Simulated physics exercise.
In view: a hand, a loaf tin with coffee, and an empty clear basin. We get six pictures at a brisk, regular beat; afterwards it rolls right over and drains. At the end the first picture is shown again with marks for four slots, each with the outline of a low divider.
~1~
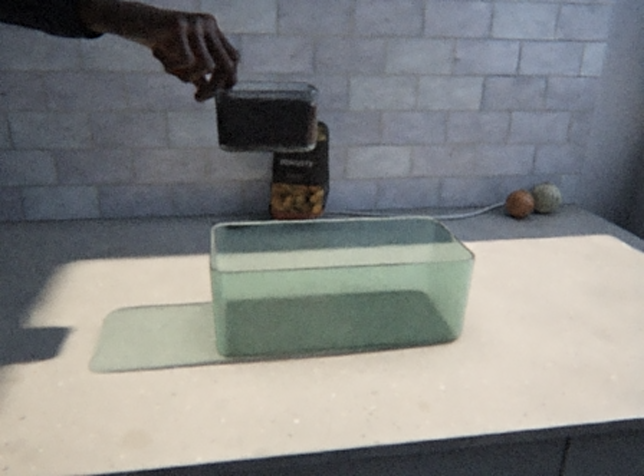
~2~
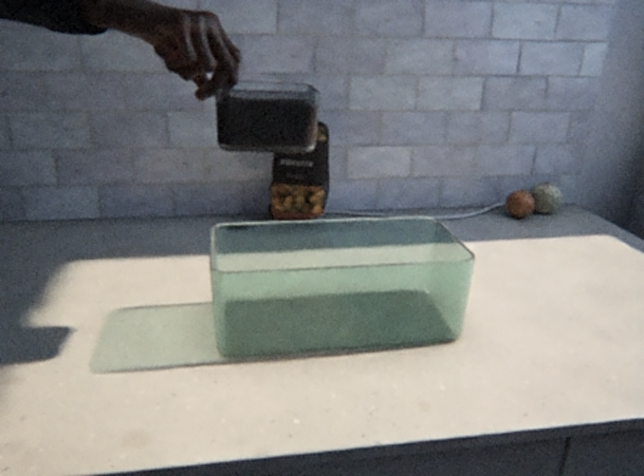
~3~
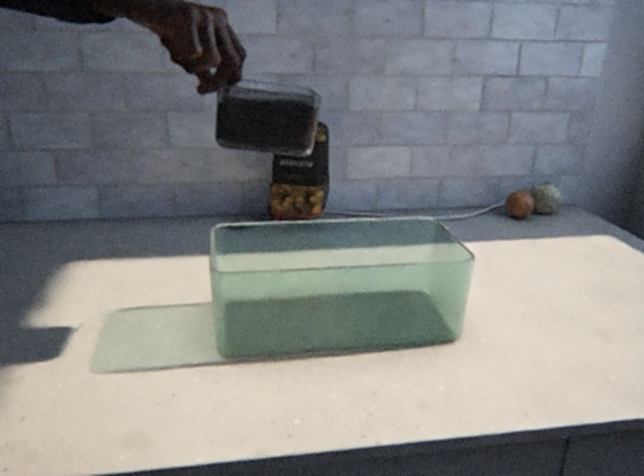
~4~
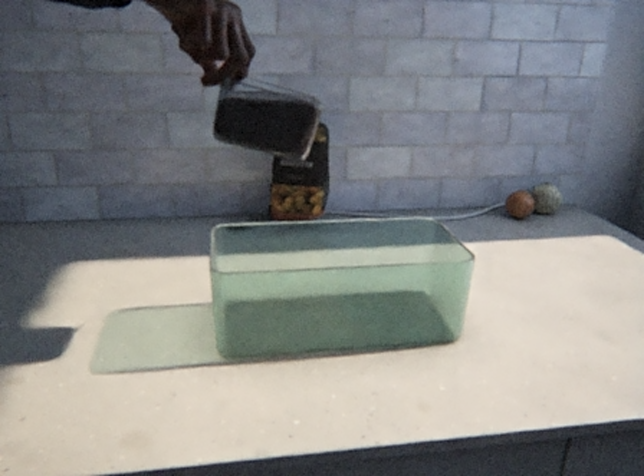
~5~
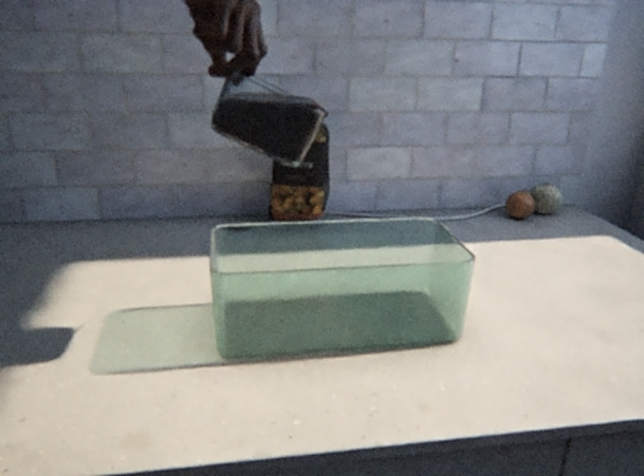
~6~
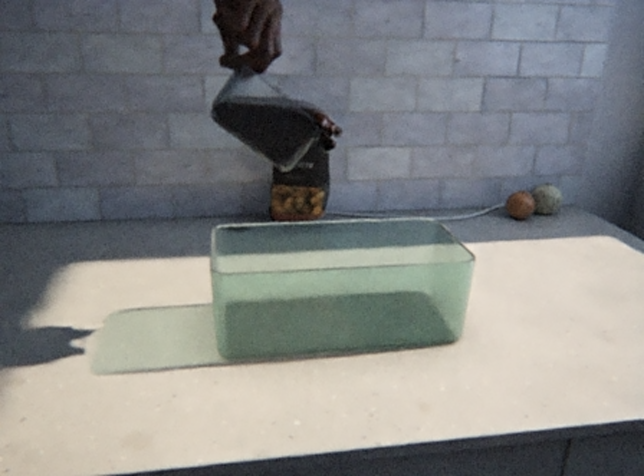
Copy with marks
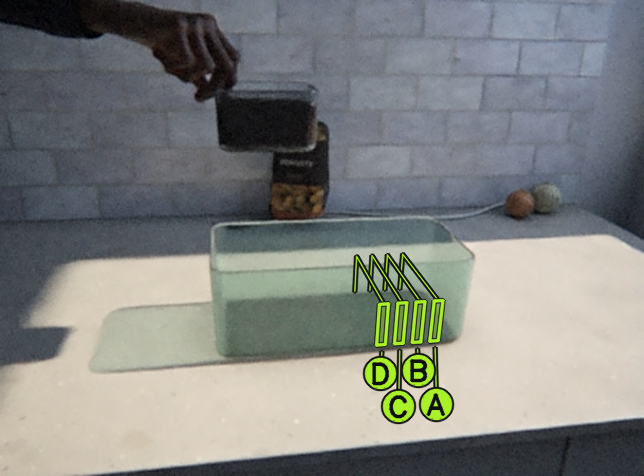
A small clear container of dark liquid, held by a hand above an empty greenish basin, stayed level at first, then tilted steadily down to the right until some liquid came over its lip.
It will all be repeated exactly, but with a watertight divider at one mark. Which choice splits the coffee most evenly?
The answer is place D.
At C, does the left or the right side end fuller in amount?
The left one.
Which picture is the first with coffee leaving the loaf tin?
In picture 5.
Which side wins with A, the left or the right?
The left side.
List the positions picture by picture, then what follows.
In the first frame, upright, lip at (312, 86); basin from (217, 354) to (460, 336); nothing has left yet.
In the second frame, upright, lip at (312, 87); nothing has left yet.
In the third frame, tipped about 7°, lip at (314, 92); nothing has left yet.
In the fourth frame, tipped about 15°, lip at (317, 100); nothing has left yet.
In the fifth frame, tipped about 25°, lip at (319, 110); coffee is over the lip, down to (319, 110).
In the sixth frame, tipped about 37°, lip at (319, 121); coffee is over the lip, down to (325, 147).
In lime, A at (435, 347); B at (417, 349); C at (399, 350); D at (381, 351).
For place A, about 95 % ends left of the wall and 3 % right of it.
For place B, about 96 % ends left of the wall and 3 % right of it.
For place C, about 94 % ends left of the wall and 5 % right of it.
For place D, about 51 % ends left of the wall and 48 % right of it.
